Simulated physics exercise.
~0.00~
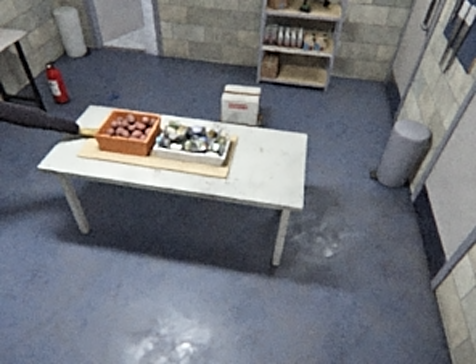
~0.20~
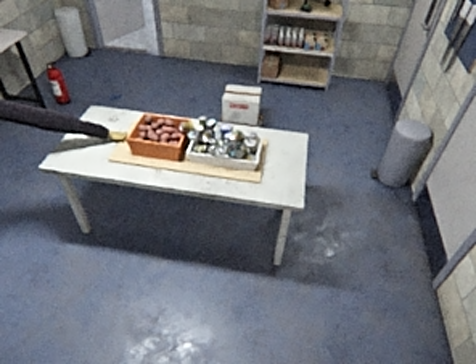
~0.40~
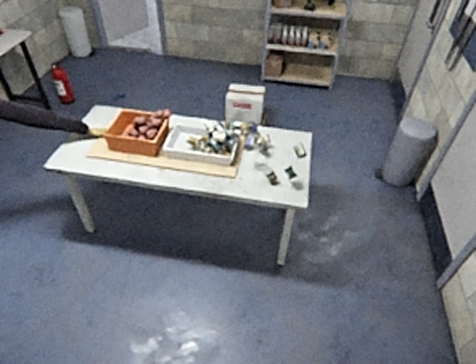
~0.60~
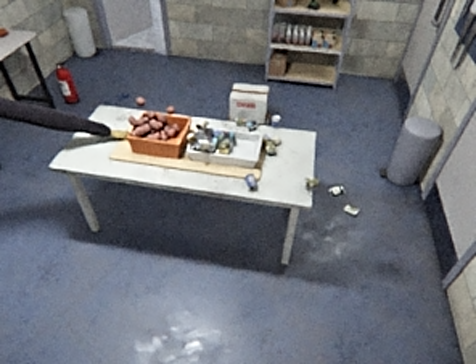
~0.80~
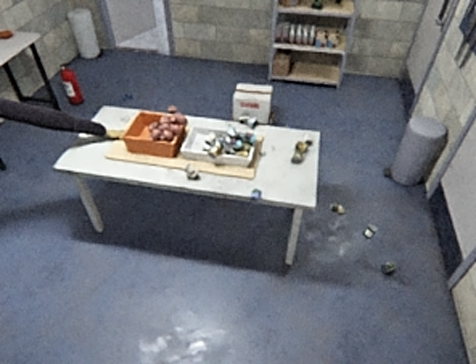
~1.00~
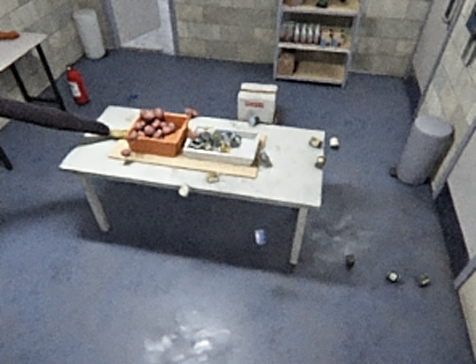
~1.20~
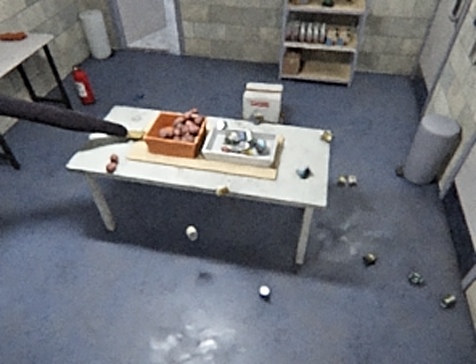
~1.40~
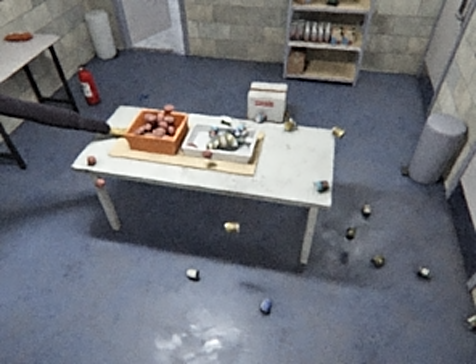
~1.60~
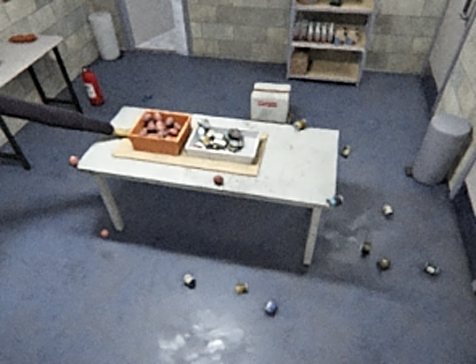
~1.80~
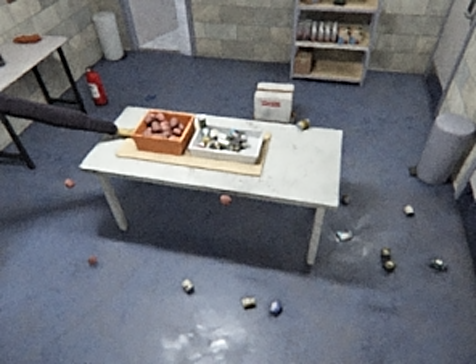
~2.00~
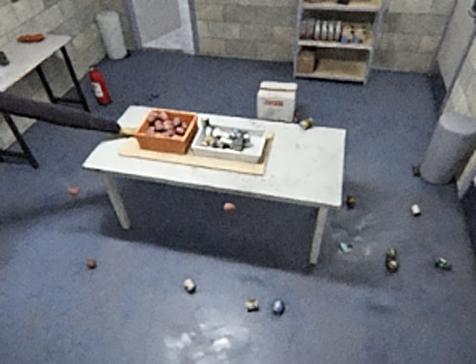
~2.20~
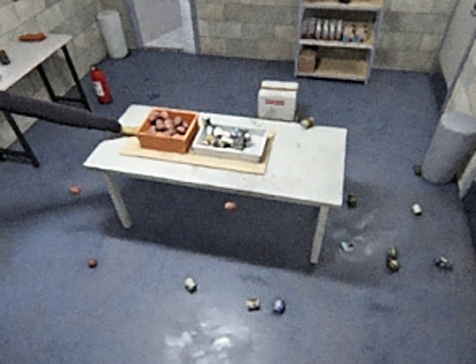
To begin with, an orange crate of red potatoes and a white crate of small tins sit side by side on a board atop a pale table, while a dark-sleeved arm reaches in from the left. The arm jerks the board right and left, and tins spill from the white crate across the table's right end. As the shaking goes on, tins drop to the blue floor, and a few potatoes tumble off the front too. Finally the board rests, both crates still partly filled, with tins and potatoes scattered around the table.
